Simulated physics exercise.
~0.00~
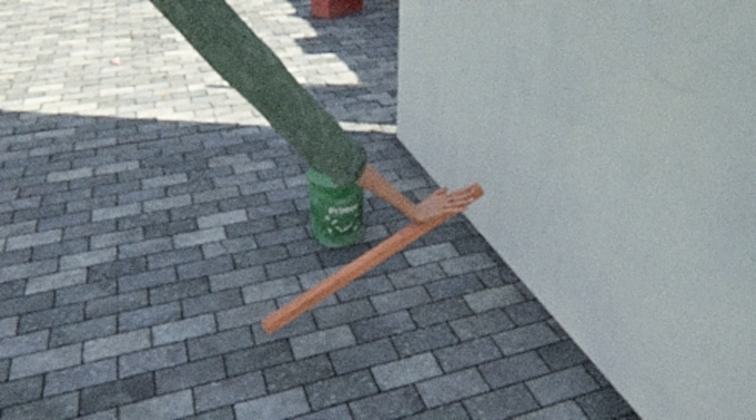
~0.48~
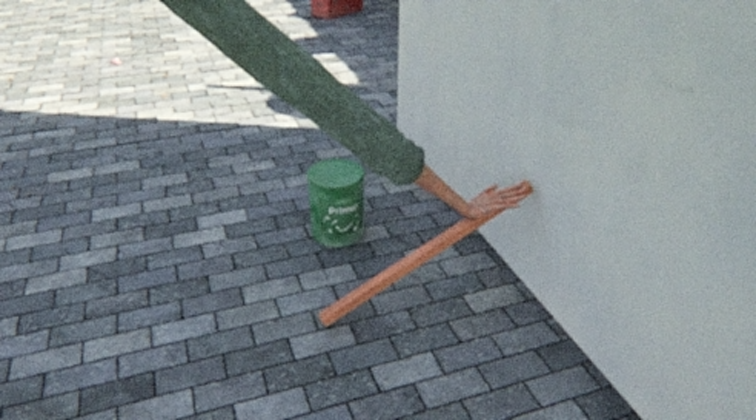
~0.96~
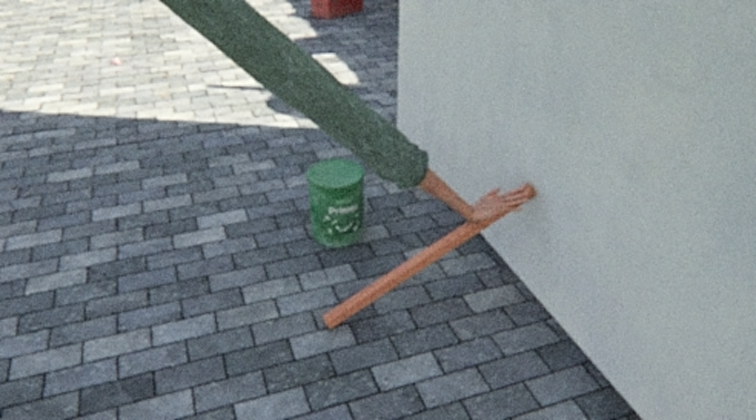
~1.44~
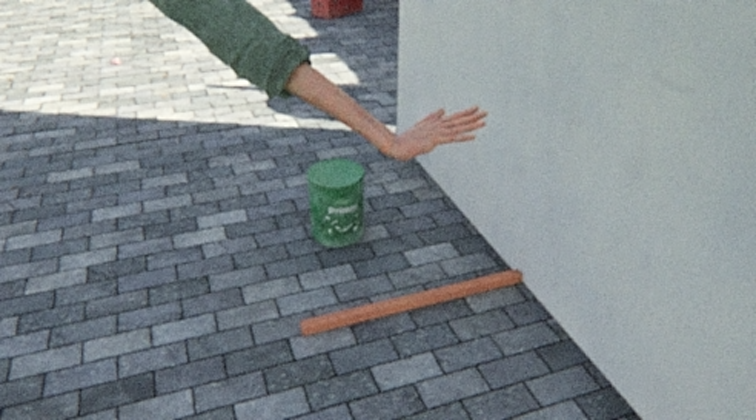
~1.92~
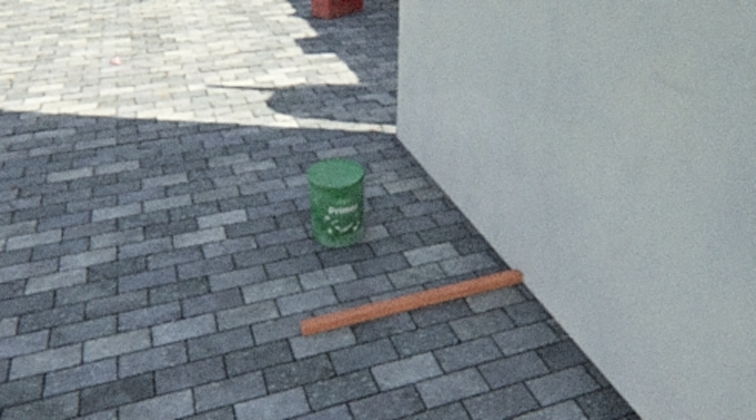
Beside a bare wall, a hand releases a leaning orange pole, which slides down flat.
